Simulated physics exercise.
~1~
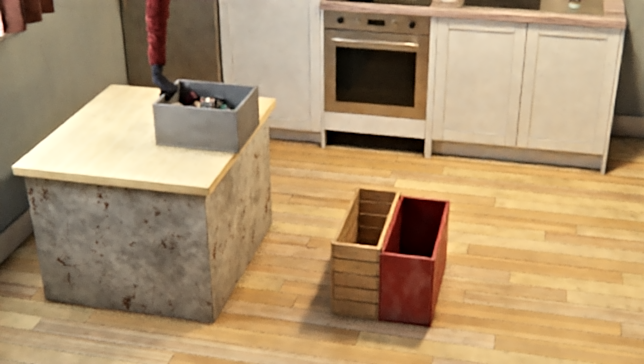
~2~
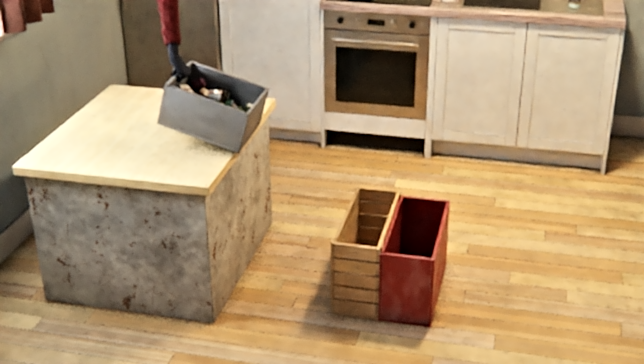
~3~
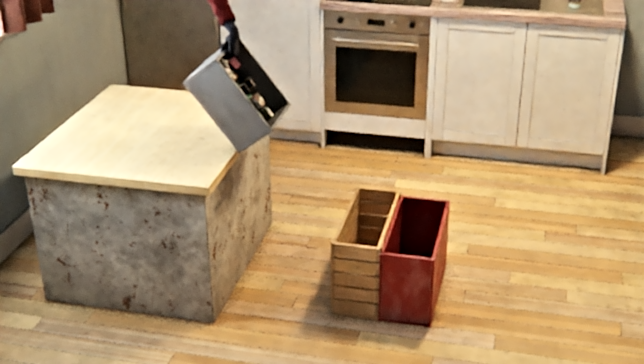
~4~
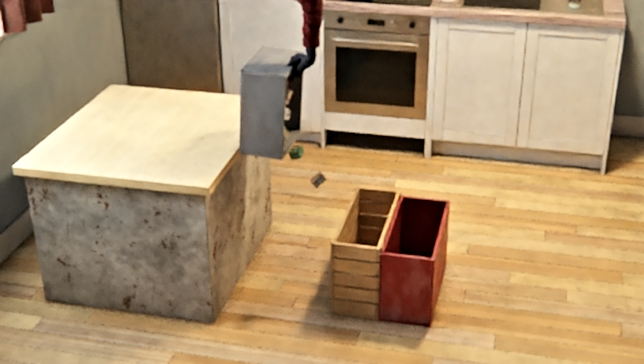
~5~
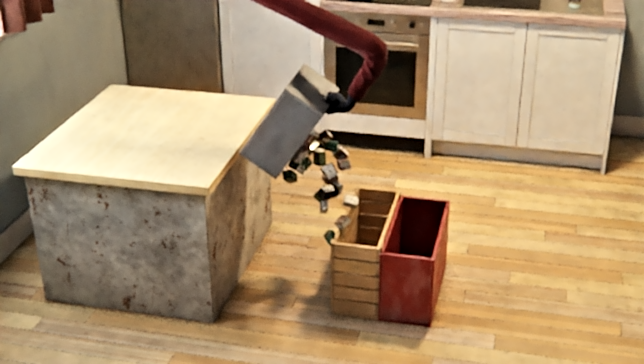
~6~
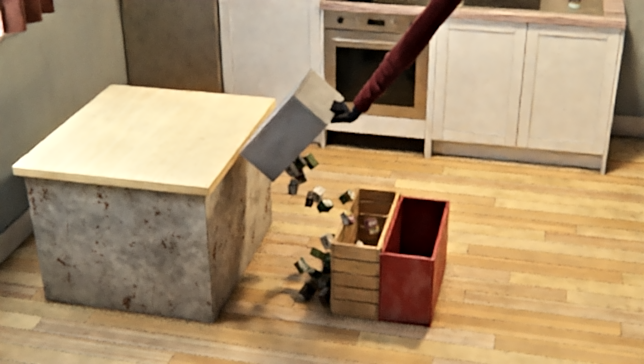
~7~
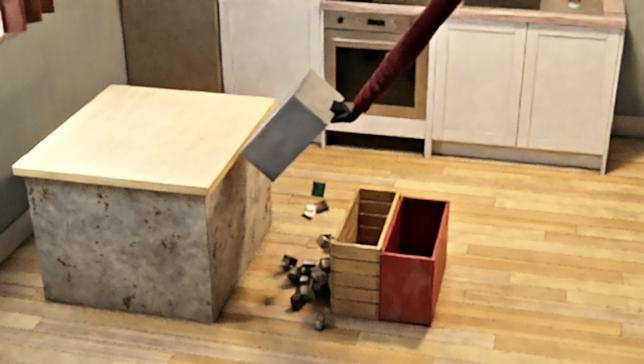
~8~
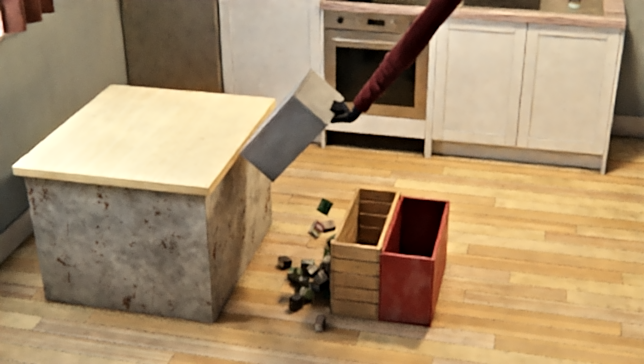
In a kitchen, an arm tips a grey box, spilling small pieces mostly beside a wooden box.
